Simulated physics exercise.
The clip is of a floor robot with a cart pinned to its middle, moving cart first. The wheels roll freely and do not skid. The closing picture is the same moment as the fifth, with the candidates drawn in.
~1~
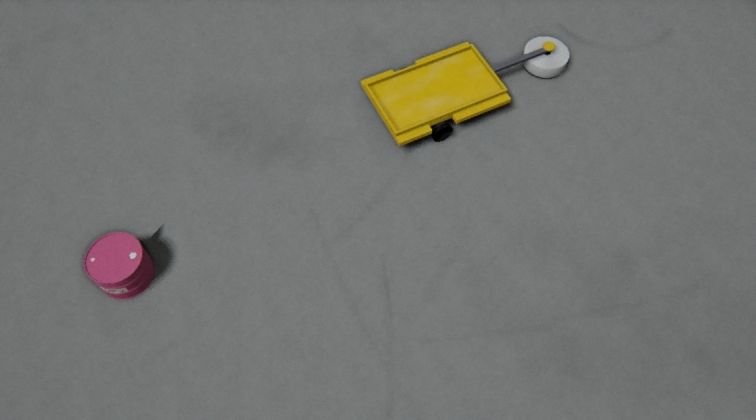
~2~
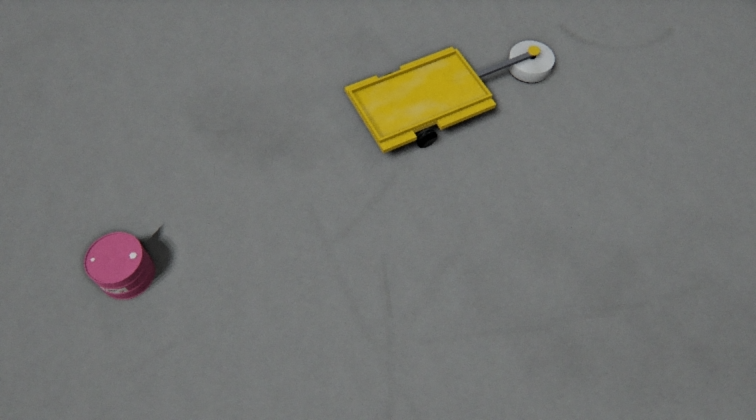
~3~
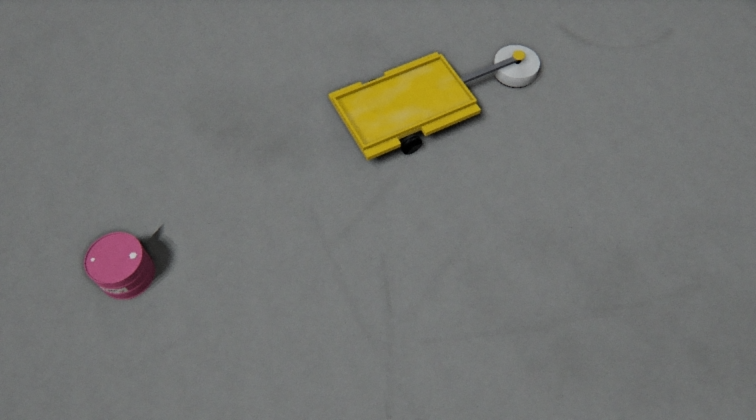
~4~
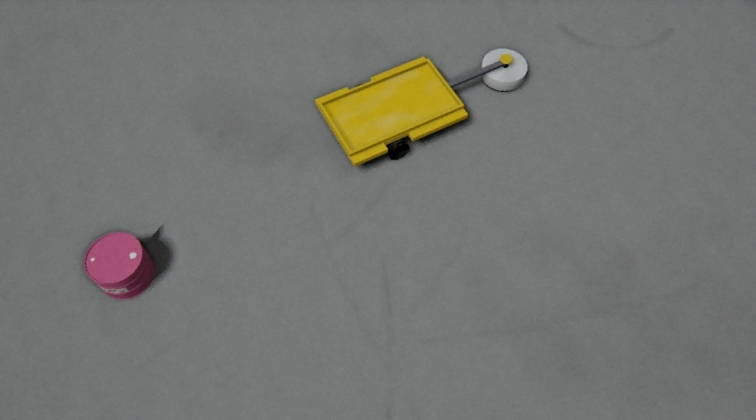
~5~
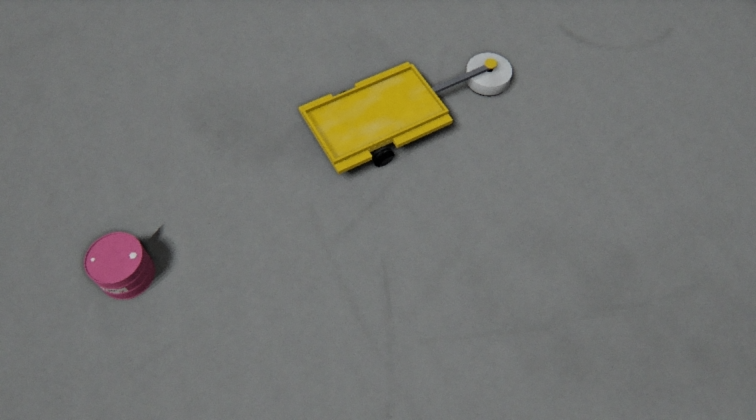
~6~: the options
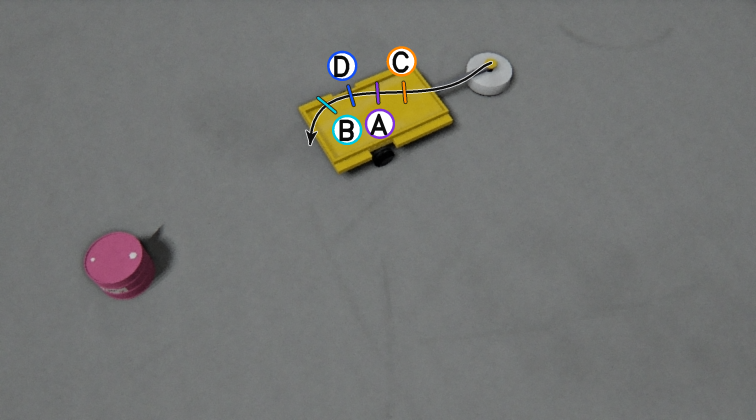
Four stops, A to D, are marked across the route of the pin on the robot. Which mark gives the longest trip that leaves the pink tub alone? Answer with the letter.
It should halt at B.
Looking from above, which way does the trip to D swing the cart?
Anticlockwise.
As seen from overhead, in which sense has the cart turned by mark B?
For that mark, anticlockwise.
On the marked copy, A at (378, 93); B at (327, 105); C at (405, 92); D at (351, 96); the route from (491, 63) via (390, 93) to (310, 144).
With B. Early on, robot (441, 96), cart (318, 137).
Further on, robot (378, 101), cart (261, 161).
At the end, robot (328, 113), cart (217, 189); nothing has been touched.
As for the rest, A is safe but short; C is safe but short; D is safe but short.
